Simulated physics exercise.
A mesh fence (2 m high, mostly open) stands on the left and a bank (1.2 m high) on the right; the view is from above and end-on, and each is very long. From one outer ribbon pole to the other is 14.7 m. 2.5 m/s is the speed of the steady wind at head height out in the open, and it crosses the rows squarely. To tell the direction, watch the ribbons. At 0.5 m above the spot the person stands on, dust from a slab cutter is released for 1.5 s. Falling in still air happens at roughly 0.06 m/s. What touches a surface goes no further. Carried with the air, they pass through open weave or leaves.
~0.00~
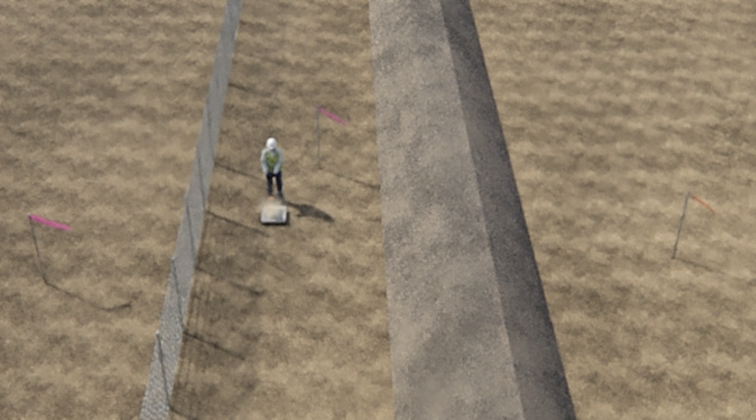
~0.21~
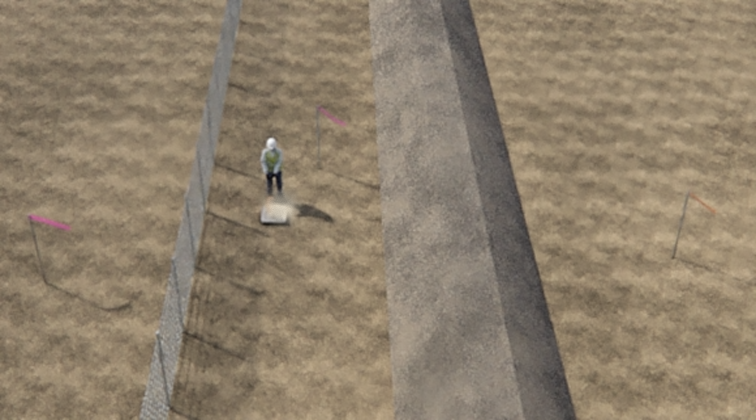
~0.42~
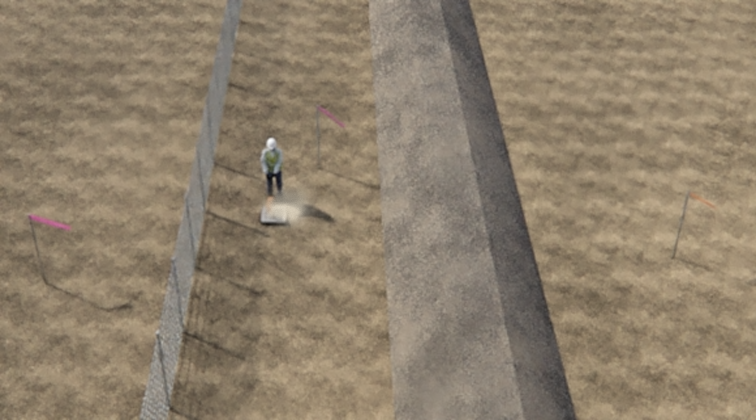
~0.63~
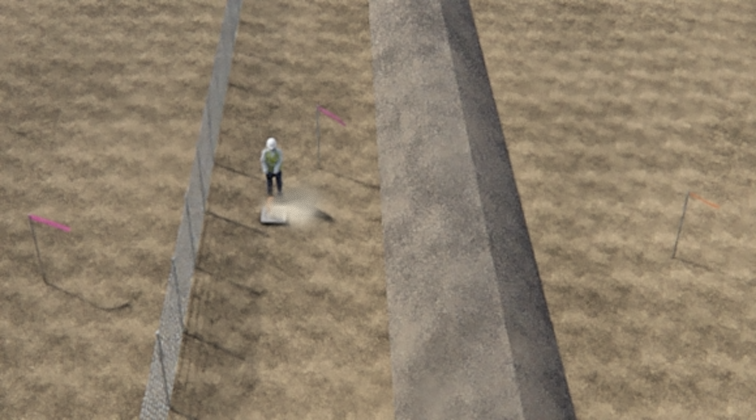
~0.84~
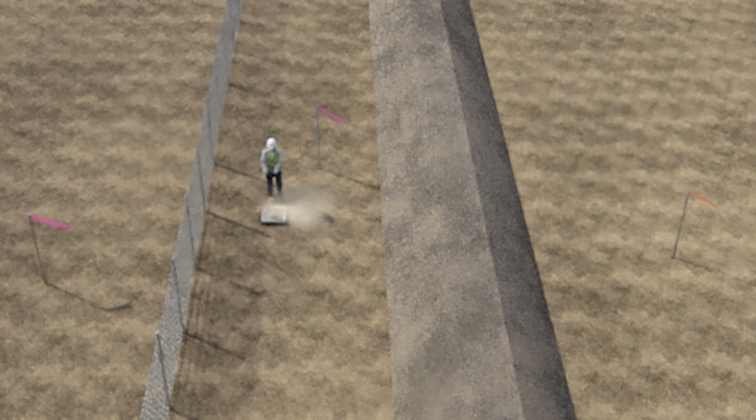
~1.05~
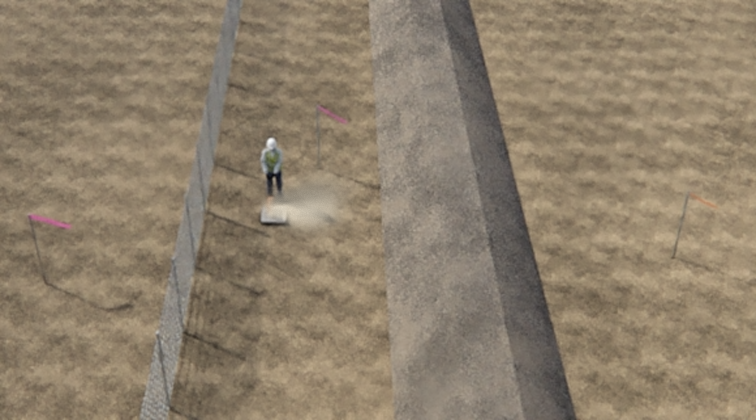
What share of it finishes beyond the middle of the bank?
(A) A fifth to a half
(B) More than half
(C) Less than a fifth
B.
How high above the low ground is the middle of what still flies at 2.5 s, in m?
0.8 m.
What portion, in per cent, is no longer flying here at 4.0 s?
10 per cent.
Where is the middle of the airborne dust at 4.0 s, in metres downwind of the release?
About 4.0 m.
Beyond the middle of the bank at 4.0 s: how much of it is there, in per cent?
Estimate: Around 35 %.
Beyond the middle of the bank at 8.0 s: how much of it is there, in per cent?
I'd say roughly 75 %.
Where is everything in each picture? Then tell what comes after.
The left ribbon ends at (70, 229), leaning 65 degrees to the right, the dust in the air spans x = 265 to 280 around y = 205 and it comes from (273, 211), in the first picture.
The right ribbon ends at (716, 212), leaning 55 degrees to the right and the dust in the air spans x = 270 to 290 around y = 205, in the second picture.
The inner ribbon ends at (344, 126), leaning 50 degrees to the right, the dust in the air spans x = 270 to 300 around y = 205 and the top of the bank crosses (457, 181), in the third picture.
The left ribbon ends at (70, 230), leaning 65 degrees to the right and the dust in the air spans x = 270 to 310 around y = 205, in the fourth picture.
The right ribbon ends at (718, 208), leaning 60 degrees to the right and the dust in the air spans x = 270 to 325 around y = 205, in the fifth picture.
The inner ribbon ends at (347, 123), leaning 55 degrees to the right, the dust in the air spans x = 270 to 335 around y = 205 and the top of the mesh fence crosses (195, 156), in the sixth picture.
After 2.5 s, 1 % is beyond the bank; 4 % has touched down or left; the middle of what still flies is 0.7 m above the low ground, near (353, 198).
After 4.0 s, 34 % is beyond the bank; 12 % has touched down or left; the middle of what still flies is 1.5 m above the low ground, near (431, 173).
After 8.0 s, 77 % is beyond the bank; 24 % has touched down or left.
After 20.0 s, 78 % is beyond the bank; 74 % has touched down or left.
After 45.0 s, 78 % is beyond the bank; 100 % has touched down or left.
